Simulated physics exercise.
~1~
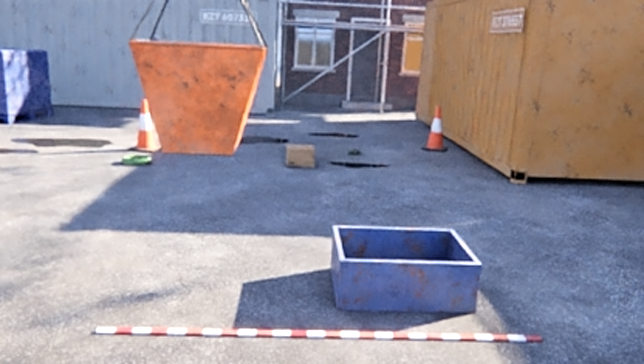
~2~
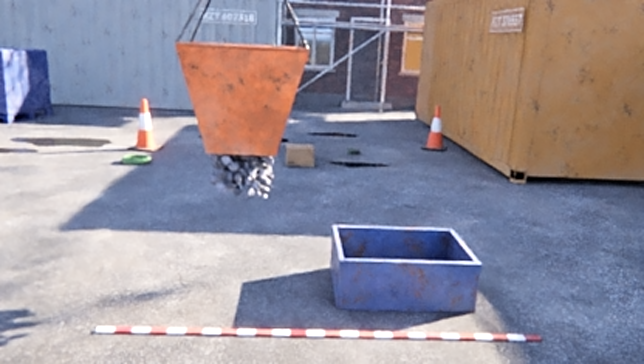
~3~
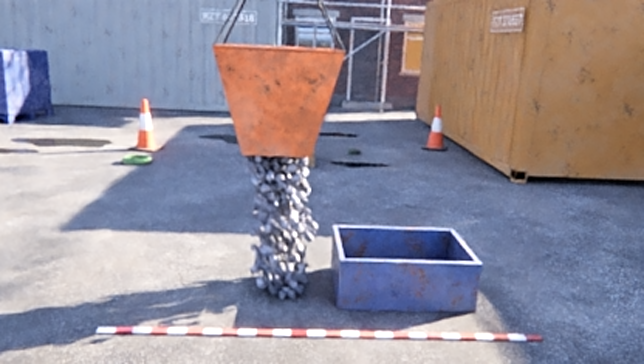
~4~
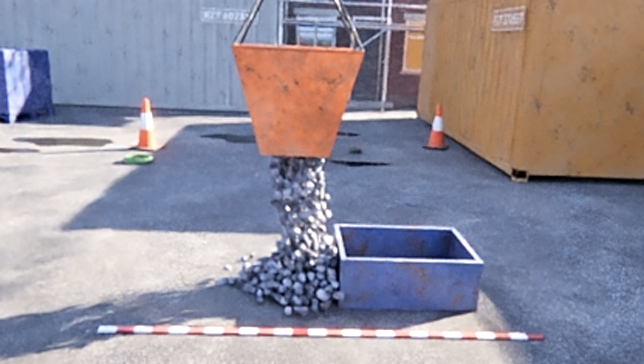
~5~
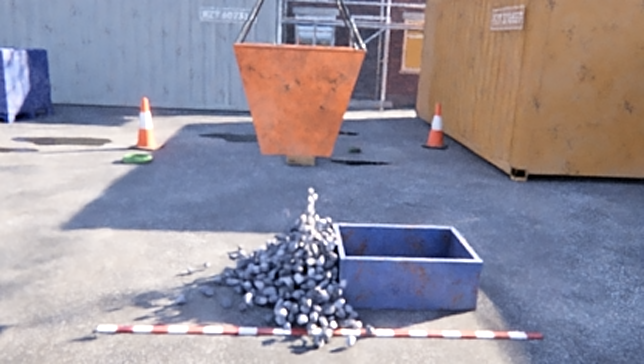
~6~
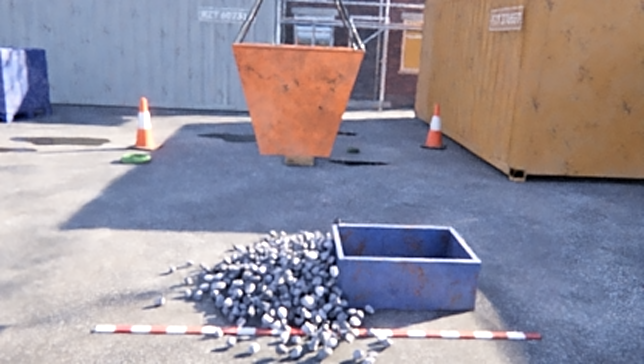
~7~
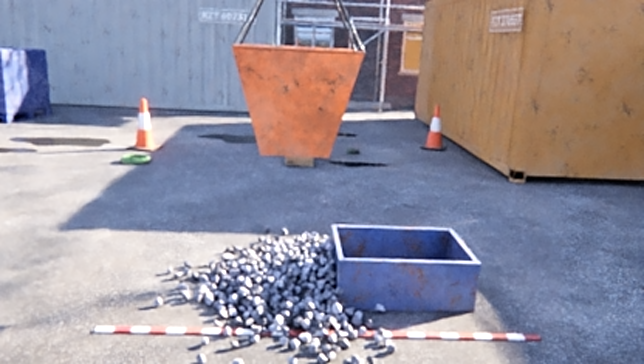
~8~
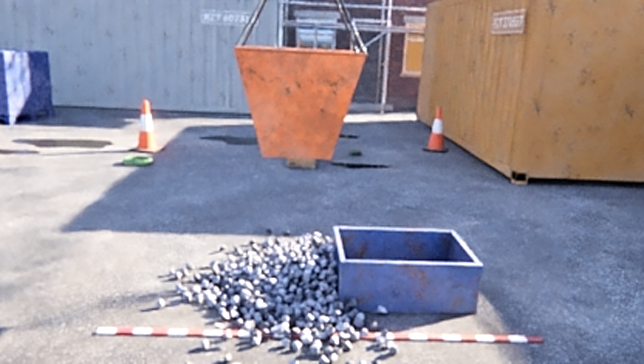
An orange skip hangs from cables over a sunlit paved yard, seen from the front by a slightly swaying camera. A rusty blue open bin stands right of centre behind a red and white banded pole, with traffic cones, a yellow container and a grey wall beyond. The skip glides right, and grey stones begin pouring from its bottom before it reaches the bin. They strike the ground left of the bin as the skip stops. The emptied skip hangs still while the heap spreads over the pole and settles, leaving the bin apparently empty.
